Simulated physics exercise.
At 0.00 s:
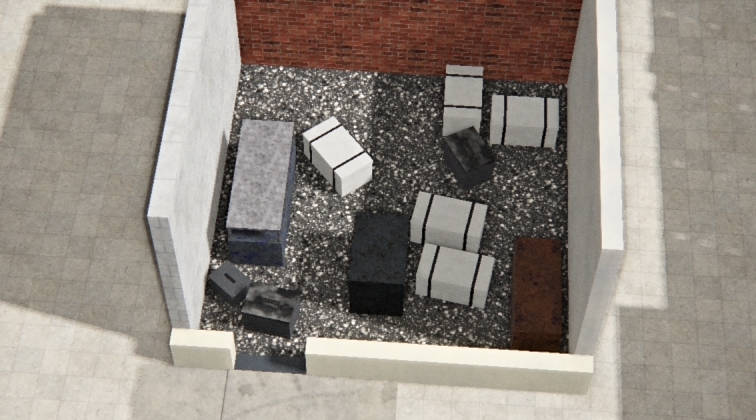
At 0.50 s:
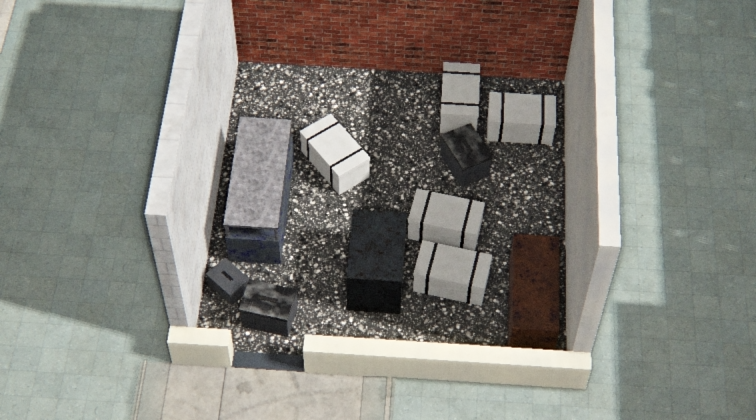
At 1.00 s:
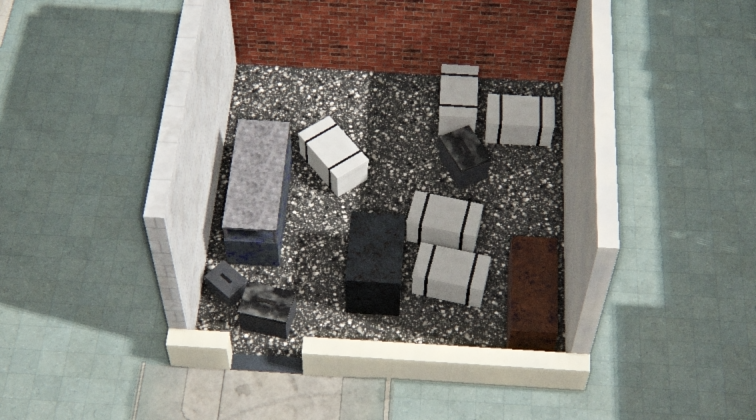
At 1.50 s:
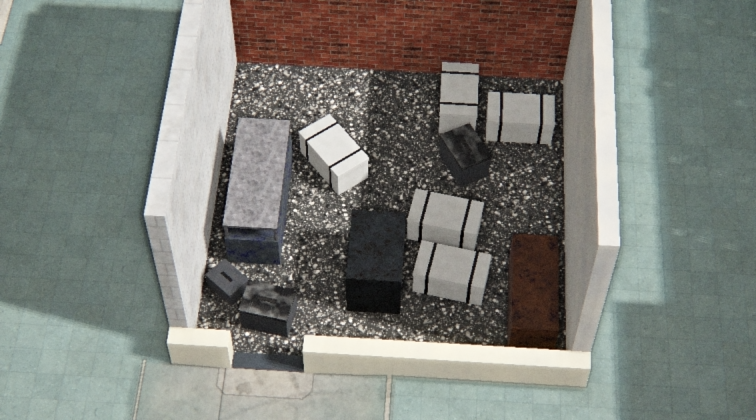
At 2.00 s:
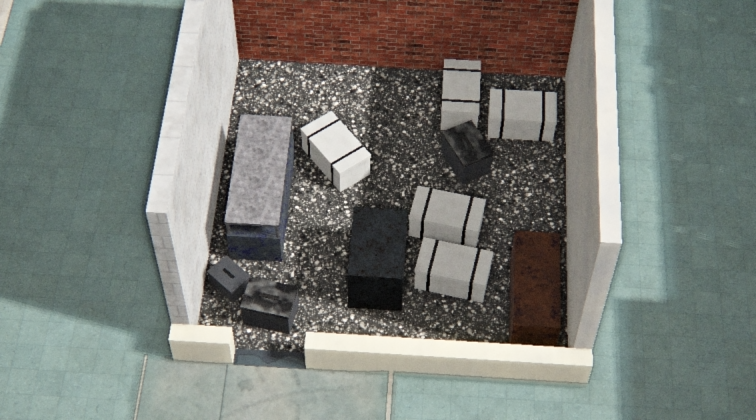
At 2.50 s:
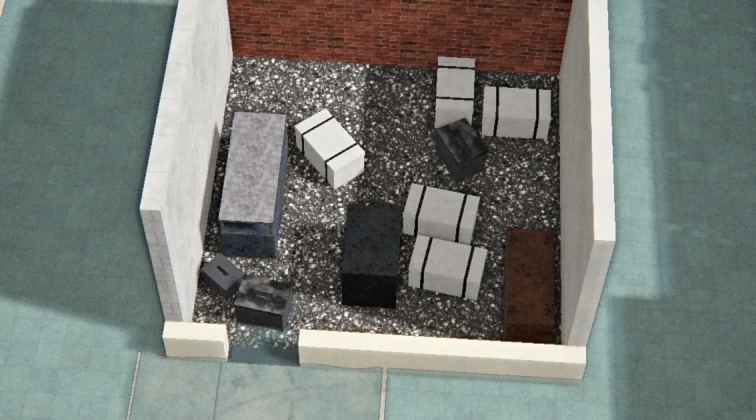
At the start, a roofless store holding white strapped boxes, dark crates and a rusty brown chest stands on dry, pale paving. Greenish water then covers the ground around the walls and spreads over the paving before the door, reaching the doorway by the end, while everything inside stays in place.
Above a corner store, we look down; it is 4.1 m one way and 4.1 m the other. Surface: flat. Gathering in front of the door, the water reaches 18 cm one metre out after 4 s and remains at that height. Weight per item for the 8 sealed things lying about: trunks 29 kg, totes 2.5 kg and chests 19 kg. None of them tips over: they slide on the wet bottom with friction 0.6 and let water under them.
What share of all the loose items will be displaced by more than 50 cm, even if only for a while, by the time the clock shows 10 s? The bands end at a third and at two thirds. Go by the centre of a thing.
Few of them shift that far, under a third.
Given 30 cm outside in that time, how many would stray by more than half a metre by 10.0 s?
In that case the number is 3.
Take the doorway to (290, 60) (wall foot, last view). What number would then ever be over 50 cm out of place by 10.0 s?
So the tally would be 0.
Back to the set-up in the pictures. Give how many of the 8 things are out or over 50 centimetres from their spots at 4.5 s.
Tally: 0.
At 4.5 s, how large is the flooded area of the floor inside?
Close to 3.5 m2, I'd say.
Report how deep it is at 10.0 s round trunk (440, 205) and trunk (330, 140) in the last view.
Some 4 cm at the first, some 6 cm at the second.
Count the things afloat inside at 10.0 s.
My tally comes to 2.
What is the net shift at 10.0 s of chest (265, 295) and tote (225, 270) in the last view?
Net displacement, in order: 200 cm; 20 cm.
After 3.5 s 0 of 8 are over 50 cm from their spots; 0 afloat.
After 4.5 s 0 of 8 are over 50 cm from their spots; 1 afloat.
After 7.0 s 1 of 8 are over 50 cm from their spots; 1 afloat.
After 10.0 s 1 of 8 are over 50 cm from their spots, and 2 have been at some point; 2 afloat.
